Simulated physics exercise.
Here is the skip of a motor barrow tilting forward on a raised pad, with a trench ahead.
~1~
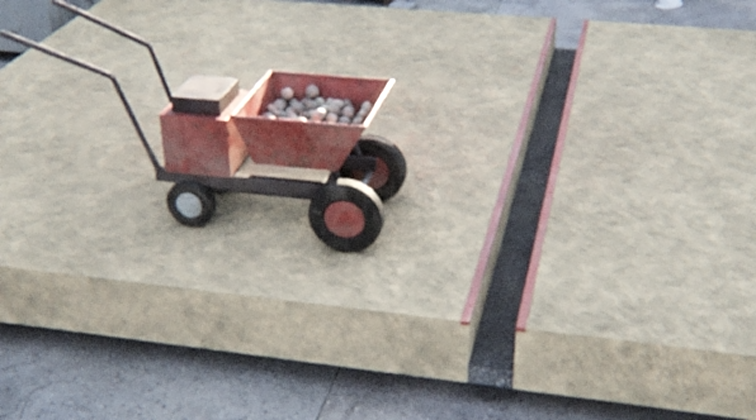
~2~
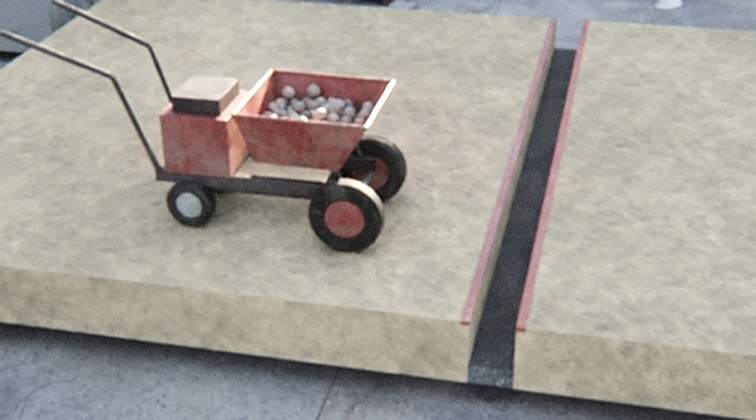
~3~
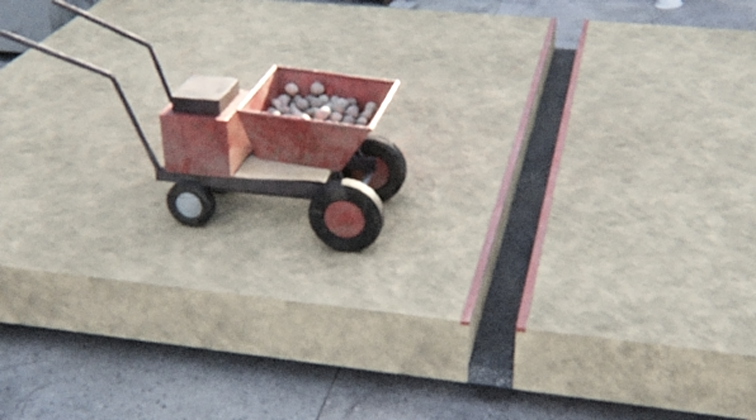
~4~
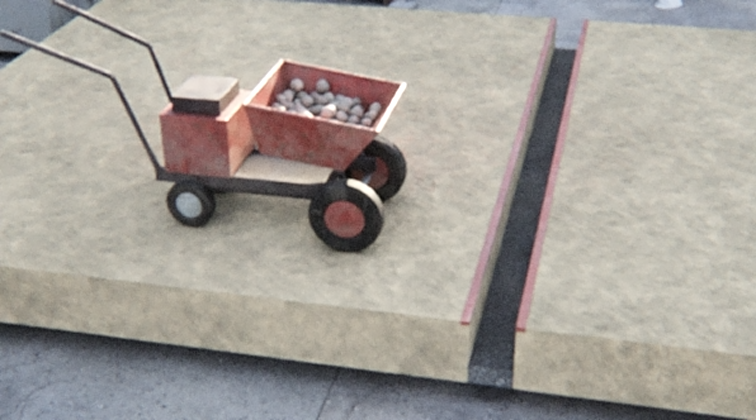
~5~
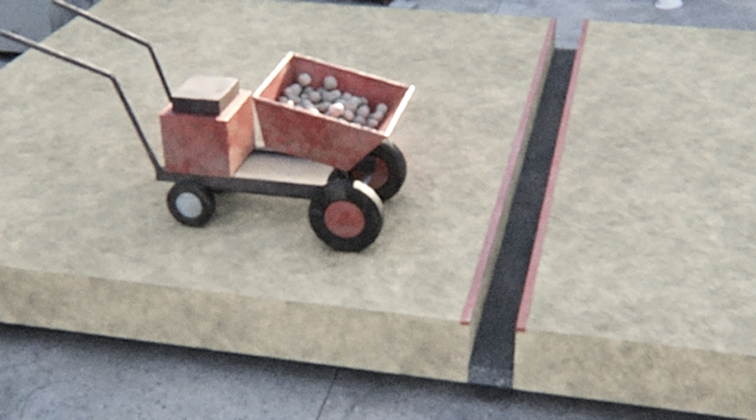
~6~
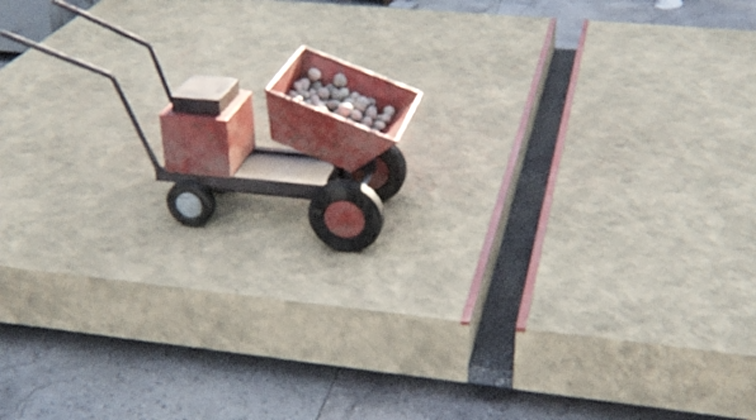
A red motor barrow stands still while its skip of pebbles tilts forward to the right.
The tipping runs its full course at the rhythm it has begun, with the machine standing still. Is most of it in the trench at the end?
Between the edges lies over half of the load.
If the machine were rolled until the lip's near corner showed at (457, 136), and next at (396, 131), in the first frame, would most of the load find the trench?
The first try: Less than half. The second: The larger part.
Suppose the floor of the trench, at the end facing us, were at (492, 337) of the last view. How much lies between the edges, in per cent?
Some 50 per cent.
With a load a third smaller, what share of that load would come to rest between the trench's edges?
About 70 per cent.
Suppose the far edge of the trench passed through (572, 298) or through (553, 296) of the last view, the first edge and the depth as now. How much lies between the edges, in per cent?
Roughly 80 per cent, and 80 per cent.
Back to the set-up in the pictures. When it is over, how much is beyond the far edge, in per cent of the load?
About 0 per cent.
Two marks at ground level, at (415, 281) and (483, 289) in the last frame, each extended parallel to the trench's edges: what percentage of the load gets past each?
The first gives 100 %, the second 80 %.
Just after the last frame, skip tipped steeply; every one in the skip.
A moment on, skip tipped right over; the larger part in the skip; about a tenth short of the trench; just a few in or heaped over the trench; just a few falling.
Further on, skip tipped right over; roughly a quarter in the skip; roughly a third short of the trench; roughly half in or heaped over the trench; just a few beyond it.
When it is over, skip tipped right over; roughly a quarter short of the trench; the larger part in or heaped over the trench; just a few beyond it.
